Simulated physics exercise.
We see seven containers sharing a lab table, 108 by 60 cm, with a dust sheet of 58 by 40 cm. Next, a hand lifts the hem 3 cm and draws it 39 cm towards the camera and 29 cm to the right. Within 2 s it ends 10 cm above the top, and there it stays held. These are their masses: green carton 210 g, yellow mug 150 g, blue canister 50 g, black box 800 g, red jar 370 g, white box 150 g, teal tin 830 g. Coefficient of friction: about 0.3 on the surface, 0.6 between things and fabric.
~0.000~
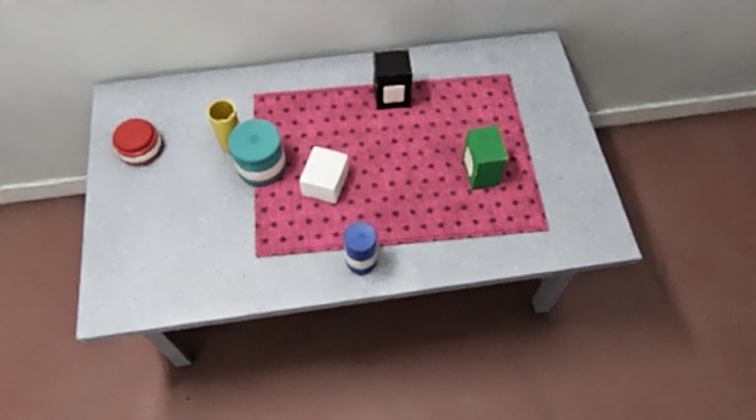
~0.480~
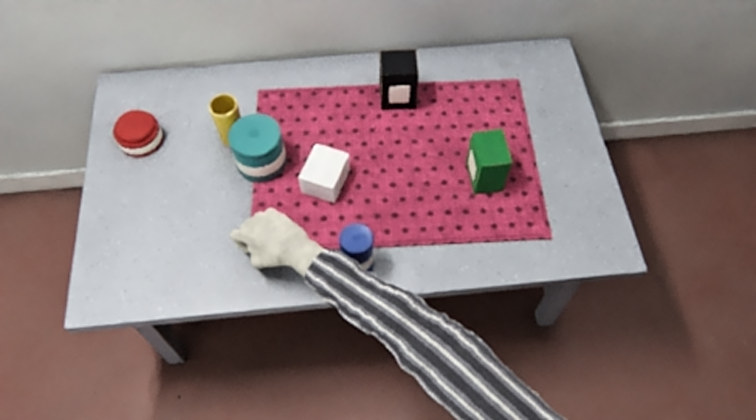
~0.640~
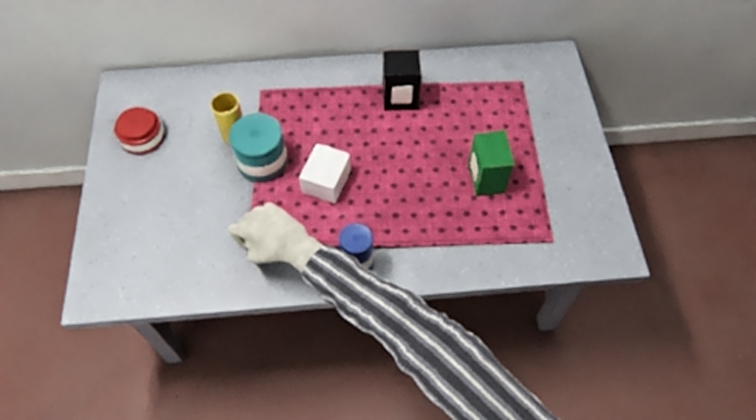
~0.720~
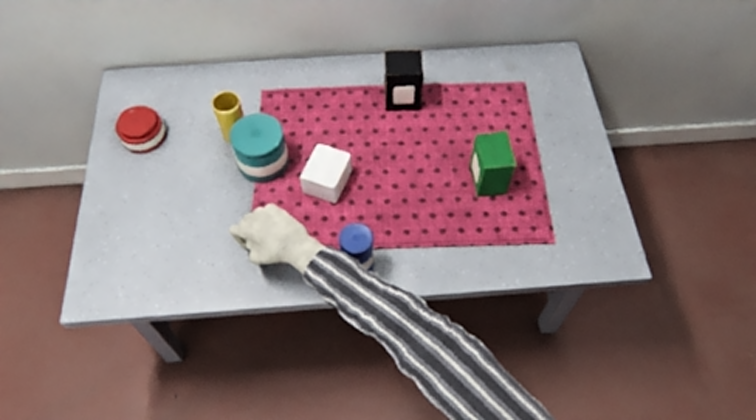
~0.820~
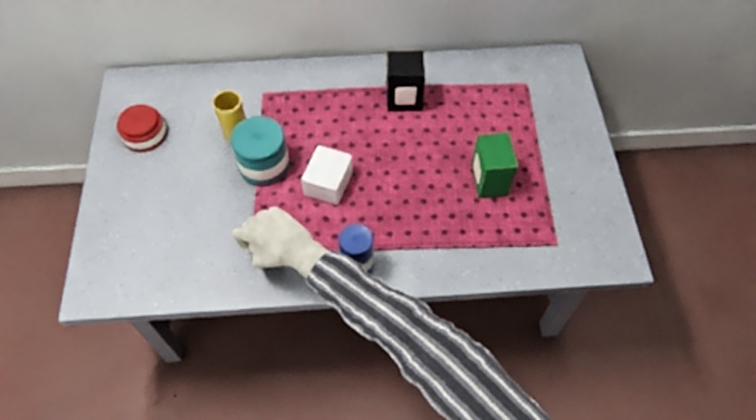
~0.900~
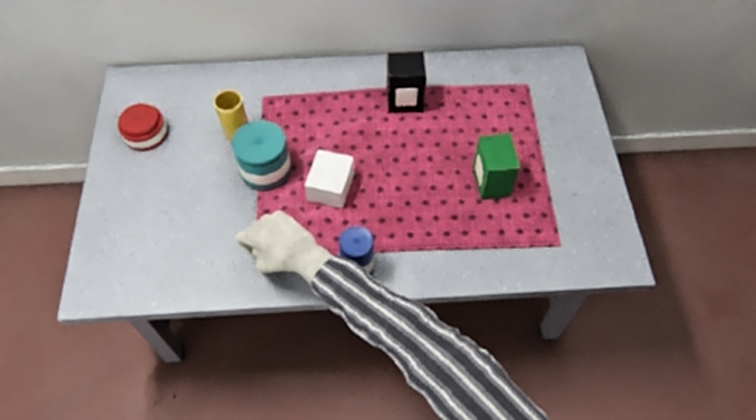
A pale grey table stands against a light wall on a reddish-brown floor, seen from above and in front. A red jar, yellow mug and teal tin sit left, a white box near the middle, a black box behind, a green carton right and a blue canister in front, around a dotted pink cloth. A striped-sleeved arm appears, its closed hand staying almost still at front left, while the view drifts slightly.
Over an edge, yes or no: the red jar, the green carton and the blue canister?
Per item: Red jar - no, still on; green carton - no, still on; blue canister - yes, over.
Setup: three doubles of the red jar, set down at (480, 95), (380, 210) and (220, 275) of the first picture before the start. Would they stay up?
Still on top, off the top, still on top.
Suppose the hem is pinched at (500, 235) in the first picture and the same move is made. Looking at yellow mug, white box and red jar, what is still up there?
Done that way, the yellow mug holds its spot, the white box ends up off the top, and the red jar holds its spot.
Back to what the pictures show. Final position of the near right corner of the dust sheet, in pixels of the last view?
It settles at roughly (600, 222).
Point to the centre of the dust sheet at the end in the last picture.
Roughly at (438, 279) in the last picture.
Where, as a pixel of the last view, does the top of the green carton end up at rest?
(520, 198).
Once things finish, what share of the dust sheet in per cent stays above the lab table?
Around 60 percent.
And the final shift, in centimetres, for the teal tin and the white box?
About: Teal tin off the top, white box 40 cm.
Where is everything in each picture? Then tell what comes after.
In the first frame, red jar (132, 133); green carton (488, 143); blue canister (360, 236); dust sheet corners (256, 257) (254, 94) (509, 74) (549, 230).
In the second frame, blue canister (356, 238); dust sheet corners (258, 90) (519, 79); grip (249, 250).
In the third frame, dust sheet corners (260, 90) (523, 81); grip (247, 245).
In the fourth frame, dust sheet corners (262, 90) (525, 82); grip (249, 246).
In the fifth frame, teal tin (257, 137); dust sheet corners (263, 93) (527, 84); grip (252, 249).
In the sixth frame, red jar (138, 118); green carton (499, 151); blue canister (356, 241); dust sheet corners (263, 97) (528, 84) (561, 246); grip (255, 254).
By 1.3 s, 100 % of the dust sheet is still over the top; blue canister 6 cm off its start, green carton 3 cm off its start, teal tin 13 cm off its start.
By 1.8 s, 90 % of the dust sheet is still over the top; blue canister over the edge, green carton 2 cm off its start, teal tin 30 cm off its start.
By 2.2 s, 65 % of the dust sheet is still over the top; blue canister over the edge, green carton 8 cm off its start at (512, 184), teal tin over the edge.
By 2.6 s, 60 % of the dust sheet is still over the top; blue canister over the edge, green carton 10 cm off its start, teal tin over the edge.
By 4.2 s, 60 % of the dust sheet is still over the top; blue canister over the edge, green carton 11 cm off its start at (520, 198), red jar 0 cm off its start at (138, 118), teal tin over the edge.
